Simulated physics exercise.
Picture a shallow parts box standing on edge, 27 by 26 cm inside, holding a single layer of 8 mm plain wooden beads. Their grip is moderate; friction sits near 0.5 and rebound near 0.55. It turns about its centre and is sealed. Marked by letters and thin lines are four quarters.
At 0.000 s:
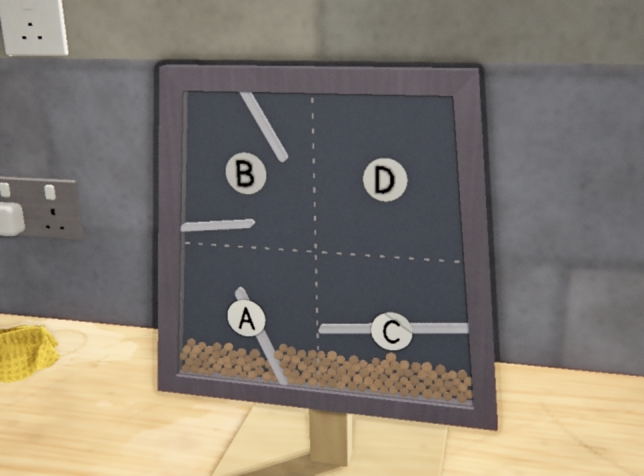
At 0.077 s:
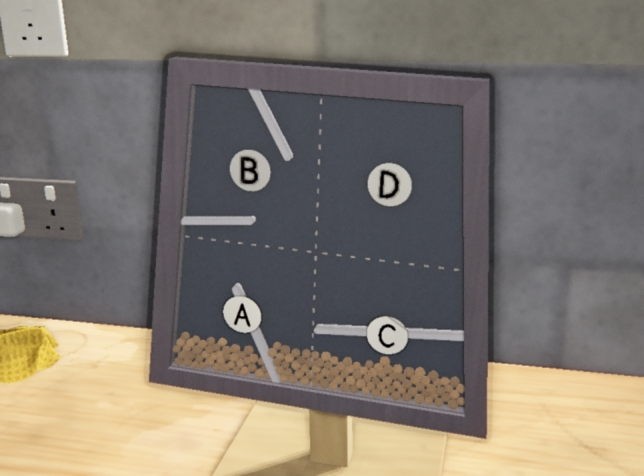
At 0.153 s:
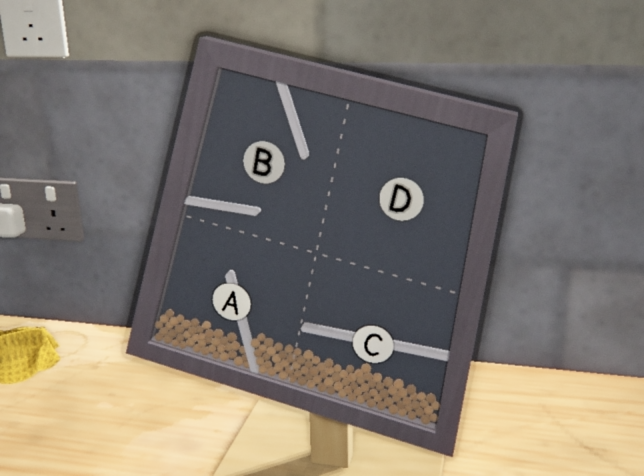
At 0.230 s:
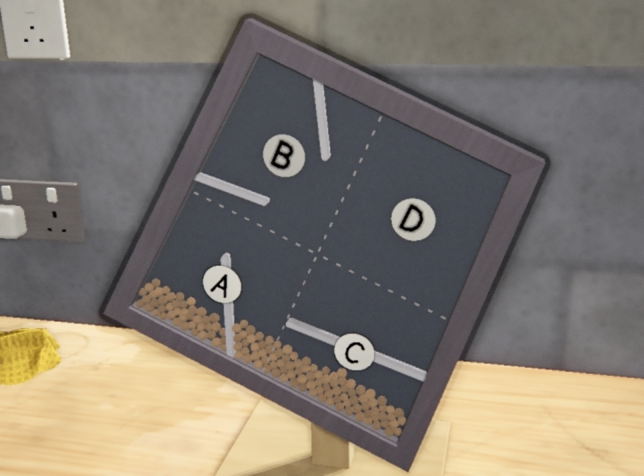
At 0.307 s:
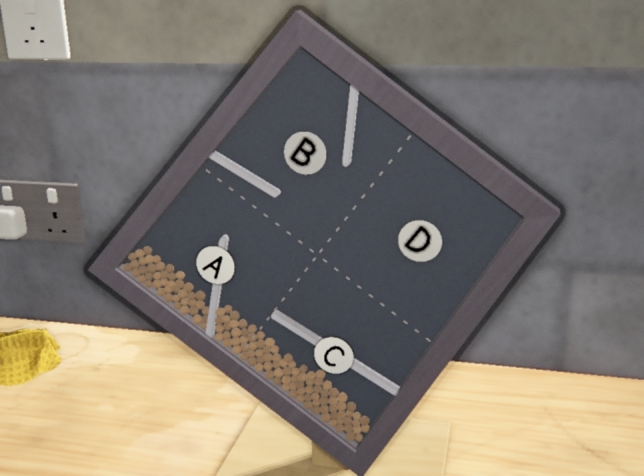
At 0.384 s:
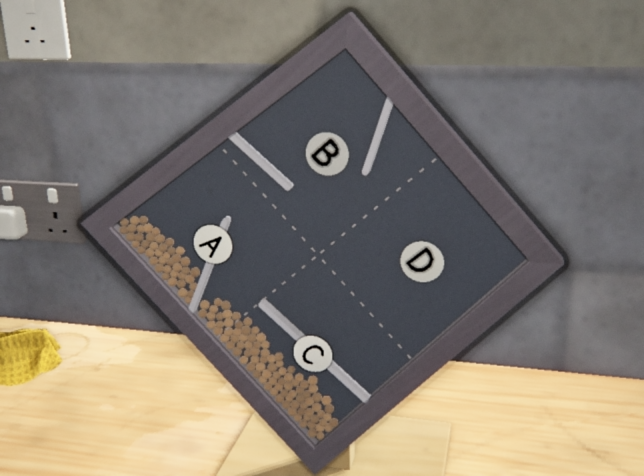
A framed dark panel of small brown beads turns steadily clockwise from level onto one corner.
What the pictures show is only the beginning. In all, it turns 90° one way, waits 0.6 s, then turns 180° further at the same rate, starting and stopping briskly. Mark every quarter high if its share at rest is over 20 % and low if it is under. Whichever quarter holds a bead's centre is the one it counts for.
Shares at rest: A high, B high, C low, D low.
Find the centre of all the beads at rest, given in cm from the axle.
Offset approx. 3 cm right, 9 cm below.
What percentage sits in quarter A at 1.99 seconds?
It comes to close to 20 percent.
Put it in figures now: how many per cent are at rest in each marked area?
In per cent: Quarter A holds 75, quarter B holds 25, quarter C holds 0, quarter D holds 0.
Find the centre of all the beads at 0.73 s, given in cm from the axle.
About 10 cm left and 3 cm below.
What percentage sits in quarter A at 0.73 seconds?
I'd guess near 35 in a hundred.
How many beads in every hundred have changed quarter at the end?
Close to 75 in a hundred.
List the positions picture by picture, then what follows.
The first frame shows level; about 130 beads; load centre (323, 371); top bead (391, 358); A (246, 318), B (246, 174), C (392, 331), D (385, 180).
The second frame shows turned 3° clockwise; load centre (316, 370); top bead (185, 336).
The third frame shows turned 13° clockwise; load centre (296, 367); top bead (170, 314); wall ends (256, 211), (305, 155), (305, 327), (230, 275).
The fourth frame shows turned 24° clockwise; load centre (272, 358); top bead (156, 283).
The fifth frame shows turned 36° clockwise; load centre (251, 346); top bead (147, 251).
The sixth frame shows turned 48° clockwise; load centre (238, 335); top bead (143, 220); A (213, 244), B (327, 154), C (313, 354), D (422, 262).
By 0.73 s, it stands 90° clockwise; the beads' middle is 10 cm left of and 3 cm below the centre; A 35 %, C 65 %.
By 1.99 s, it stands 180° clockwise; the beads' middle is 3 cm left of and 7 cm above the centre; A 20 %, B 10 %, C 70 %.
By 2.65 s, it has come round 270° clockwise; the beads' middle is 3 cm right of and 8 cm below the centre; A 75 %, B 25 %.
At rest by 4.0 s, it has come round 270° clockwise; A 75 %, B 25 %, C 0 %, D 0 %.
